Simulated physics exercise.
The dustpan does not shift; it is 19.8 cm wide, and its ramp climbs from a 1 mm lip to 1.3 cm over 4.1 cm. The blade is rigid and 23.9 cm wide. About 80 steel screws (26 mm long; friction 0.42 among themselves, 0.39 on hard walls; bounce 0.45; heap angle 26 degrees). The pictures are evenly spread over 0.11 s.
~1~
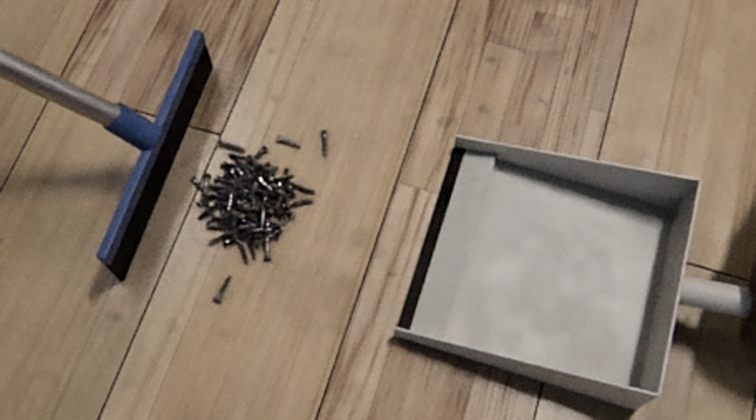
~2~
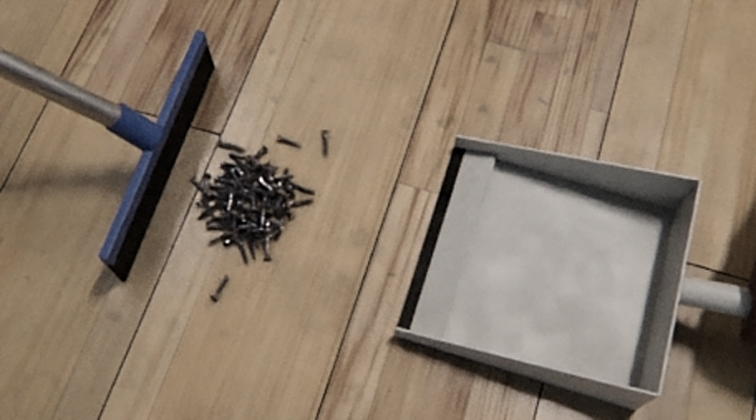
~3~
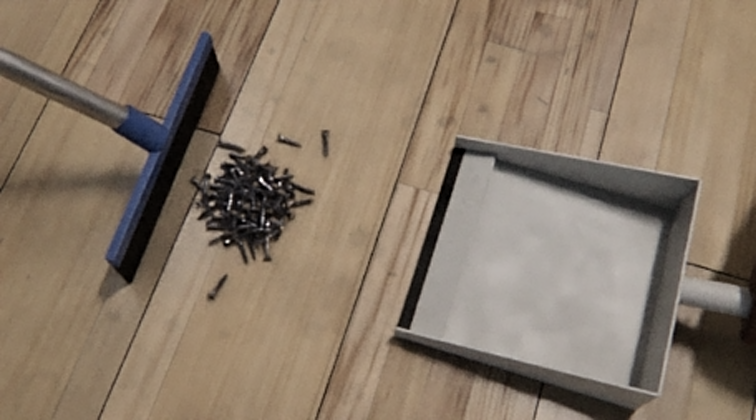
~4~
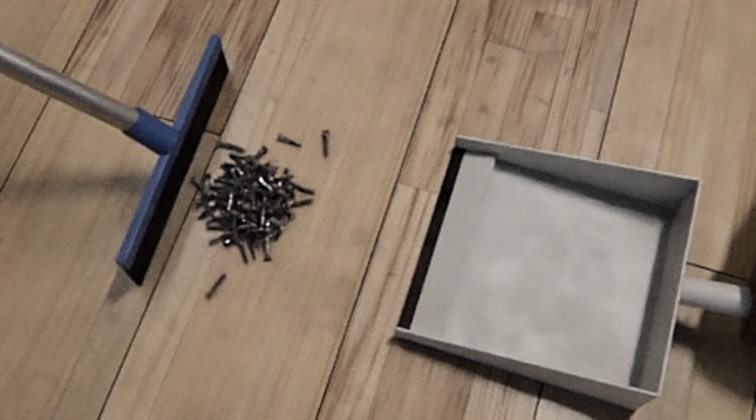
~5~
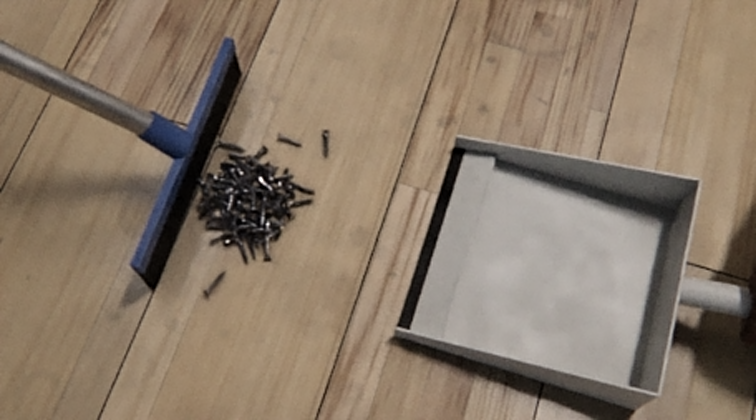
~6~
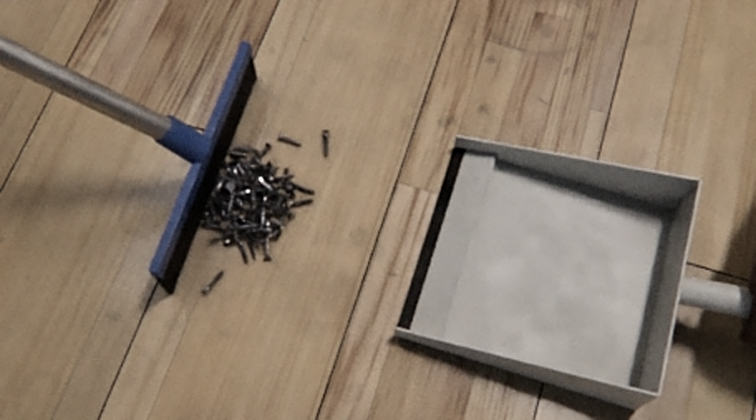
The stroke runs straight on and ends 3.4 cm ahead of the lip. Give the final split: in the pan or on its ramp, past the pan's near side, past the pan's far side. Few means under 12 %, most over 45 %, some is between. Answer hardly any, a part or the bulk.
Pan: A part, near side: Hardly any, far side: Hardly any.
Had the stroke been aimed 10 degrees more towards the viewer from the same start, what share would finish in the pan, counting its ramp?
In that case some 30 per cent.
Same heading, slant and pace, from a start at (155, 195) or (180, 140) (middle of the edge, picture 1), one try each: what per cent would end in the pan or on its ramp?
About 35 and 30 per cent.
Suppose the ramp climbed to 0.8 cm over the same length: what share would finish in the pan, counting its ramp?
Then about 40 per cent.
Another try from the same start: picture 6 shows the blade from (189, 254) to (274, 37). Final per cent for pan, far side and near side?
Pan 55, far 5, near 0.
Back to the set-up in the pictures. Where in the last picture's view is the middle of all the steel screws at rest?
Near (421, 239).
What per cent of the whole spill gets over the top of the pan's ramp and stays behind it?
Some 5 per cent.
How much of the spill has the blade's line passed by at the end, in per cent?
Roughly 0 per cent.
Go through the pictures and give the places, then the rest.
Blade from (106, 258) to (199, 40), moved 0.0 cm, 0 of the pieces shifted so far; middle of the pieces at (253, 206); pan at (560, 277), in the first picture.
Blade from (108, 259) to (201, 41), moved 0.2 cm, 0 of the pieces shifted so far; middle of the pieces at (253, 206), in the second picture.
Blade from (114, 260) to (207, 42), moved 0.8 cm, 1 of the pieces shifted so far; middle of the pieces at (253, 206), in the third picture.
Blade from (124, 263) to (216, 44), moved 1.7 cm, 1 of the pieces shifted so far; middle of the pieces at (253, 206), in the fourth picture.
Blade from (139, 267) to (230, 48), moved 3.1 cm, 2 of the pieces shifted so far; middle of the pieces at (253, 206), in the fifth picture.
Blade from (157, 272) to (246, 52), moved 4.8 cm, 10 of the pieces shifted so far; middle of the pieces at (254, 207); pan at (560, 277), in the sixth picture.
Then, 0.13 s after the last picture, middle of the blade 12 cm from the lip; 0 % over the lip, far side 0 %, near side 0 %.
Then, 0.22 s after the last picture, middle of the blade 5 cm from the lip; 0 % over the lip, far side 0 %, near side 0 %.
Then, 0.44 s after the last picture, middle of the blade 4 cm from the lip; 35 % over the lip, far side 0 %, near side 0 %.
In the end, pan 30 %, near side 0 %, far side 0 %, in front of the lip or behind the blade 65 %.
